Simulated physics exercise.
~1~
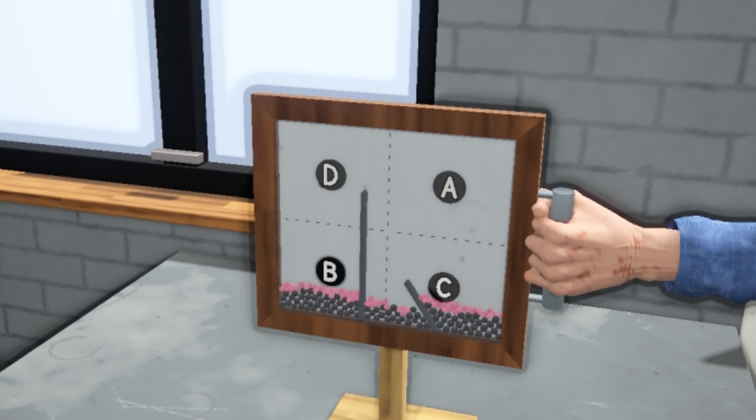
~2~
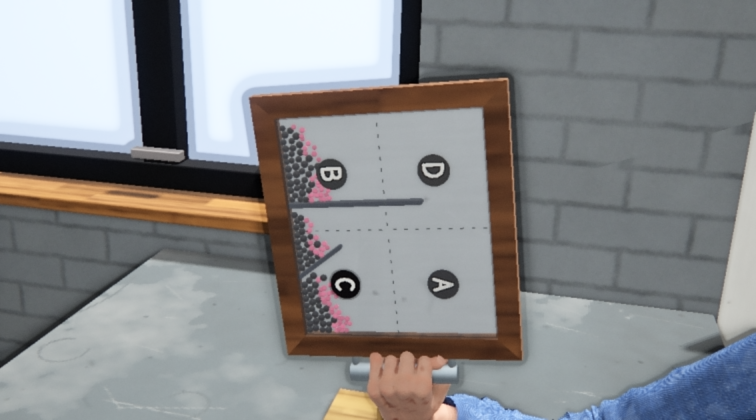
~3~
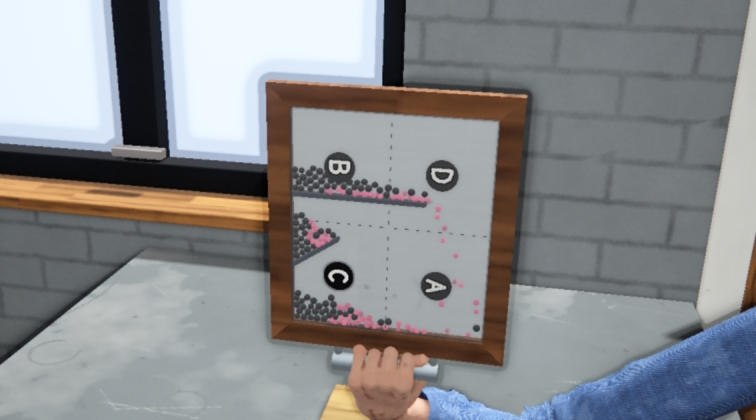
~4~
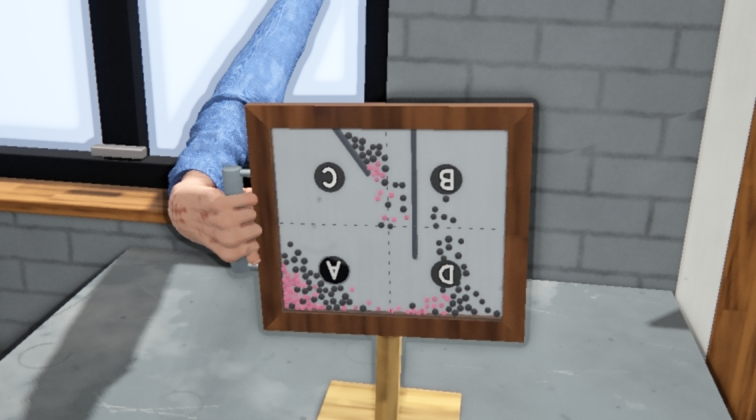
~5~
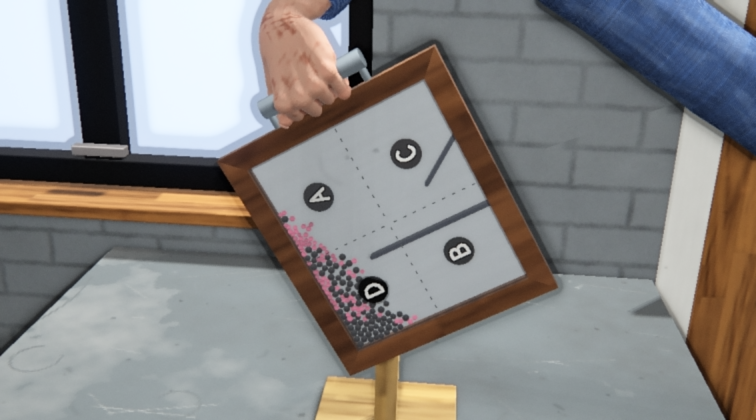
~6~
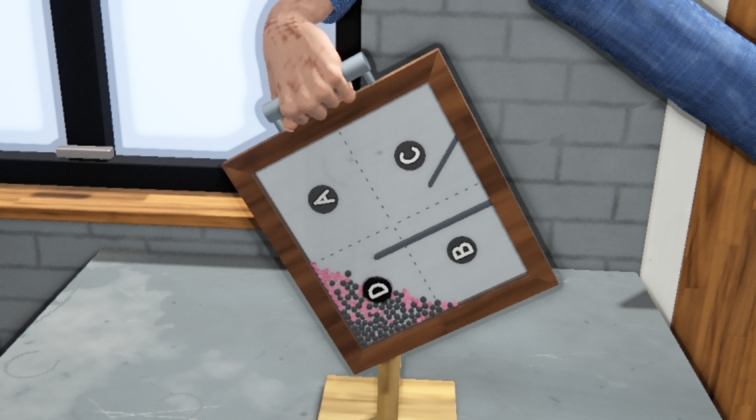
On a grey tabletop, a hand turning a wooden-framed puzzle box clockwise, black and pink beads spilling past dividers and gathering around D.
